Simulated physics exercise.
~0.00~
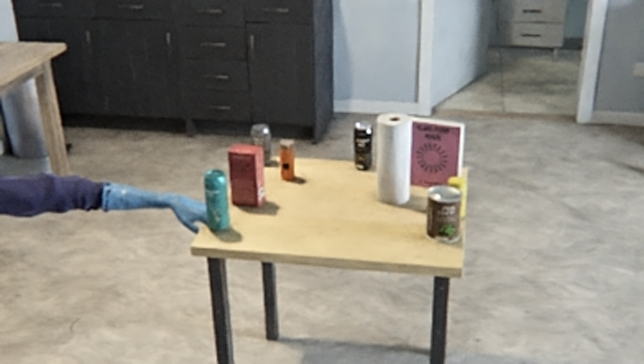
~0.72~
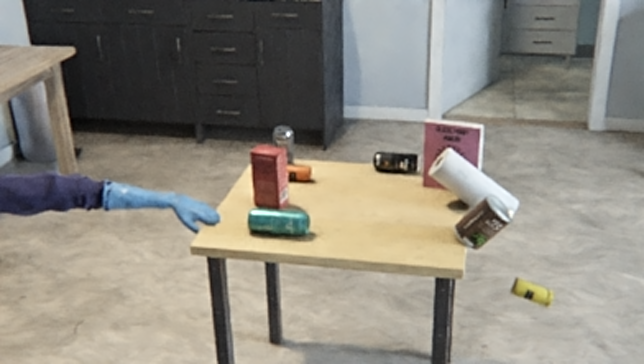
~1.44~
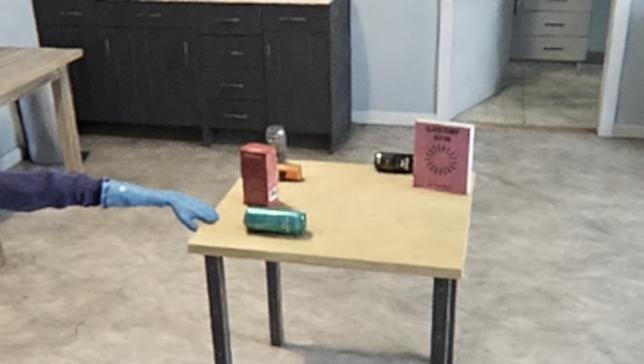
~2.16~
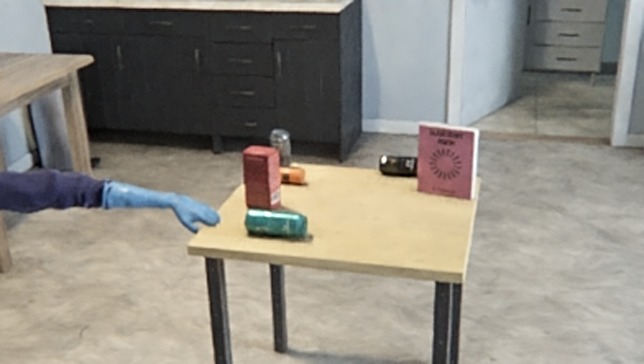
A blue-gloved hand reaches in from the left to the edge of a light wooden table, seen from slightly above in a room with dark cabinets. A turquoise can, red carton, grey can and orange shaker stand on the left, a black can at the back, and a white roll, pink book, brown tin and yellow shaker on the right. The table jolts, and the turquoise can, black can and orange shaker topple onto their sides. The roll, tin and yellow shaker tumble off the right side. The carton, book and grey can remain upright as everything left on the table lies still.
